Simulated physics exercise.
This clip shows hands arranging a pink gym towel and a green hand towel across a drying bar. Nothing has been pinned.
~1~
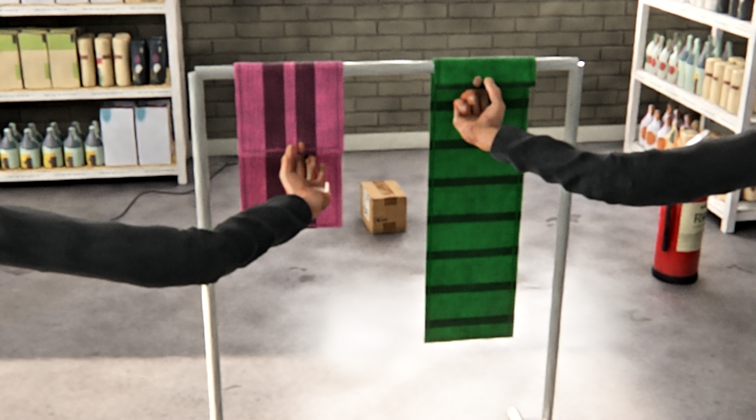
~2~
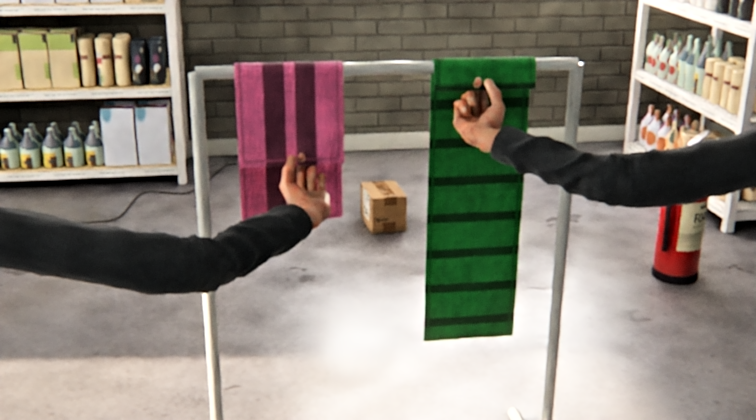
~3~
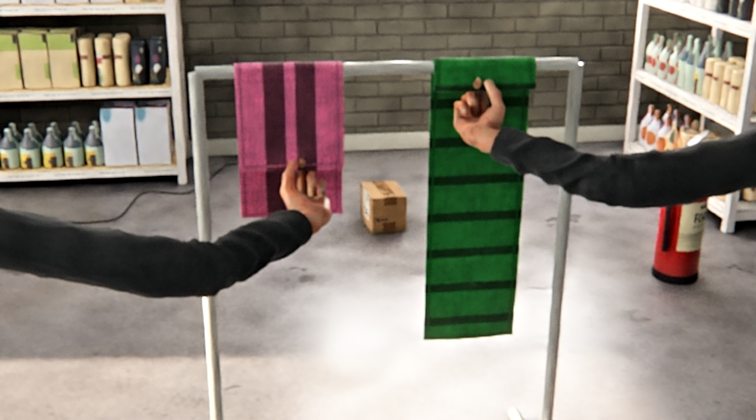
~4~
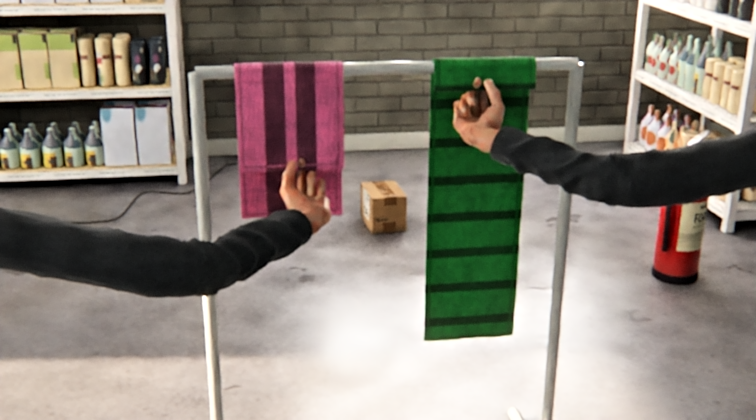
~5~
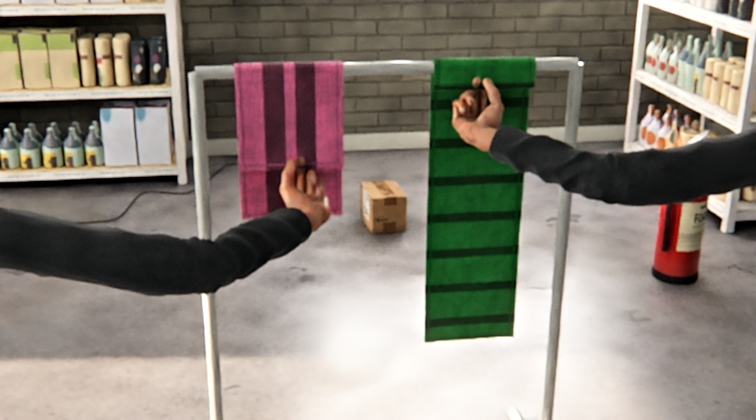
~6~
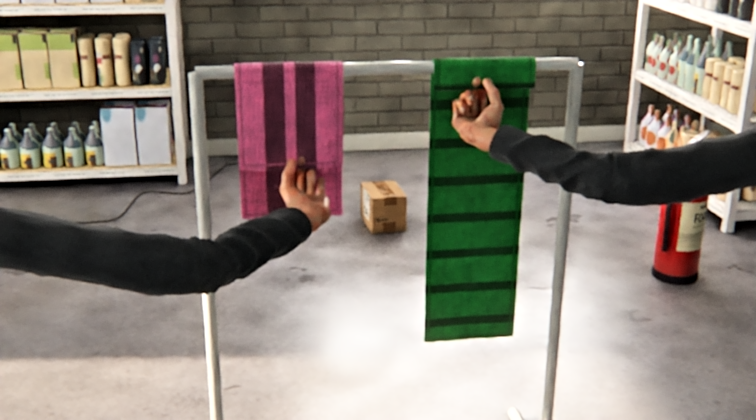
In a storeroom, one hand shifting the hanging pink striped towel slightly while another stays at the green towel's top.
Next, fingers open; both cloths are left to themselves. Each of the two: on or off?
The pink gym towel most likely stays up. The green hand towel most likely comes down.
Then, 0.38 s on from there, gym towel as it was left; hand towel clear of the rail and dropping near (467, 357).
Then, 0.70 s on from there, gym towel as it was left; hand towel in a heap on the floor.
In the end, gym towel as it was left; hand towel in a heap on the floor. The pink gym towel keeps its place and the green hand towel slides off.
